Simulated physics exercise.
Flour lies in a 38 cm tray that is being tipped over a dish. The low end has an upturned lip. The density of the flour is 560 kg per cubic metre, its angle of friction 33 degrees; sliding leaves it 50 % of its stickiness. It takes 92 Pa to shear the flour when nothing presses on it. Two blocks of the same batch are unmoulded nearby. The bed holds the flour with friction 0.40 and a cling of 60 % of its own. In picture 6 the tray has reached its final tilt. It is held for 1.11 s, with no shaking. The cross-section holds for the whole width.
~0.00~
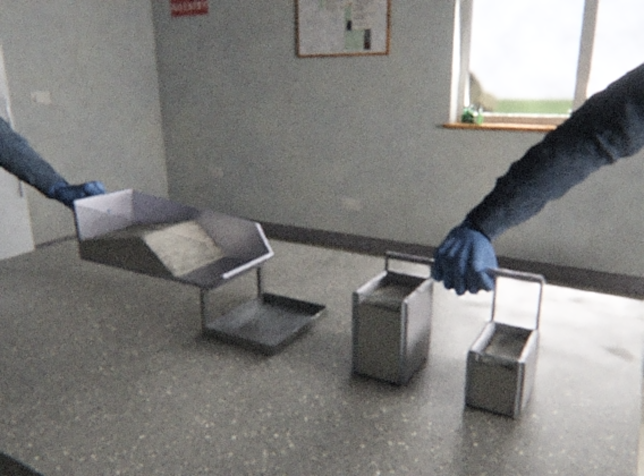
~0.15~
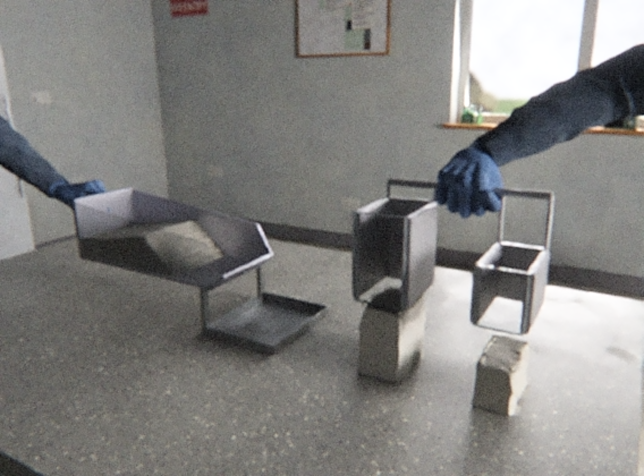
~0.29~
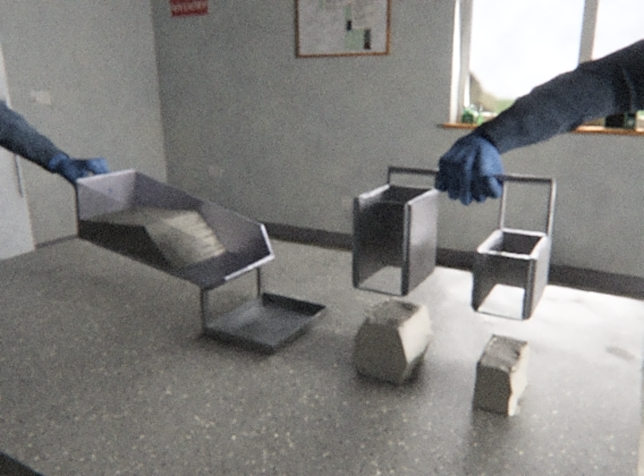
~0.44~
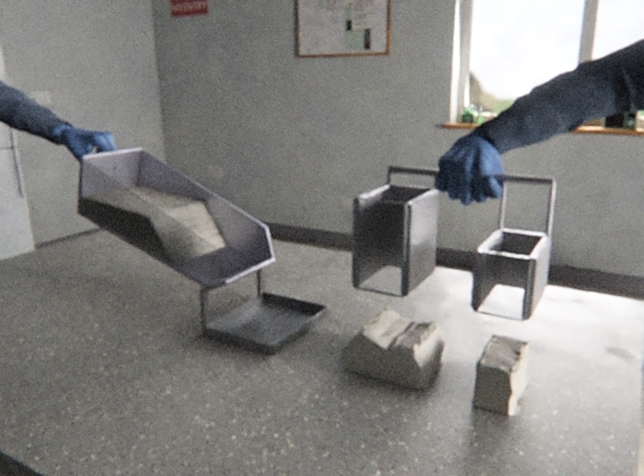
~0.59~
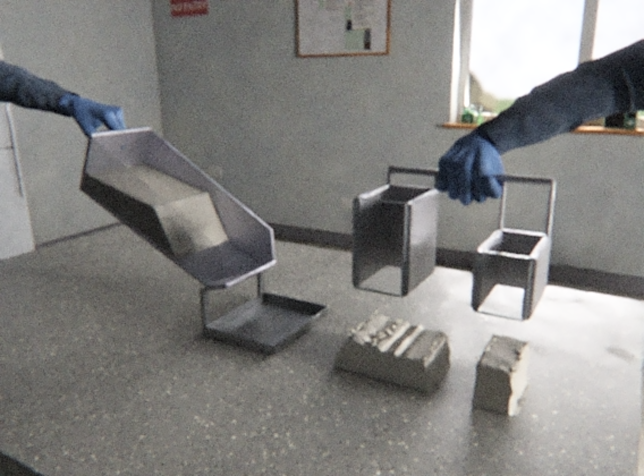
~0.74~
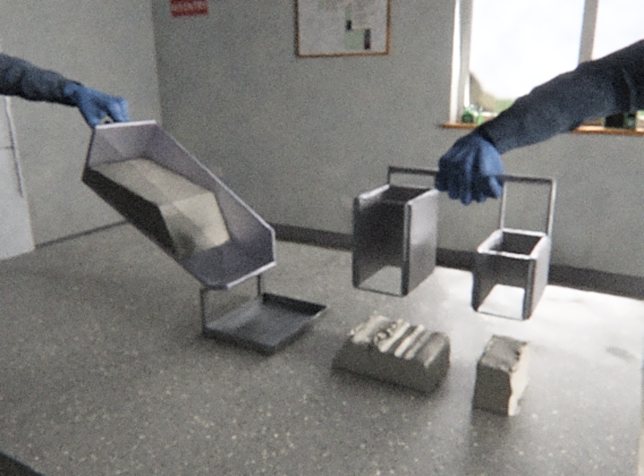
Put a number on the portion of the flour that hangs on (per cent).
The portion of the flour that hangs on is near 100 %.
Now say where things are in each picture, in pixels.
The first frame shows top of the high end at (75, 203), tilt 0 degrees; front end of the flour at (173, 274); test blocks 13 cm, 7.4 cm high (left to right).
The second frame shows top of the high end at (75, 202), tilt 0 degrees; front end of the flour at (173, 274); test blocks 12 cm, 7.4 cm high (left to right).
The third frame shows top of the high end at (78, 182), tilt 8 degrees; front end of the flour at (173, 268); test blocks 10 cm, 7.4 cm high (left to right).
The fourth frame shows top of the high end at (83, 159), tilt 16 degrees; front end of the flour at (174, 262); test blocks 7.6 cm, 7.4 cm high (left to right).
The fifth frame shows top of the high end at (92, 137), tilt 25 degrees; front end of the flour at (176, 259); test blocks 6.0 cm, 7.4 cm high (left to right).
The sixth frame shows top of the high end at (96, 129), tilt 28 degrees; front end of the flour at (178, 258); test blocks 6.0 cm, 7.4 cm high (left to right).
By 0.85 s, the tilt is 28 degrees and 100 % is on the bed.
By 0.98 s, the tilt is 28 degrees and 100 % is on the bed.
By 1.12 s, the tilt is 28 degrees and 100 % is on the bed.
By 1.25 s, the tilt is 28 degrees and 100 % is on the bed.
By 1.81 s, at the end, the tilt is 28 degrees and 100 % is on the bed.
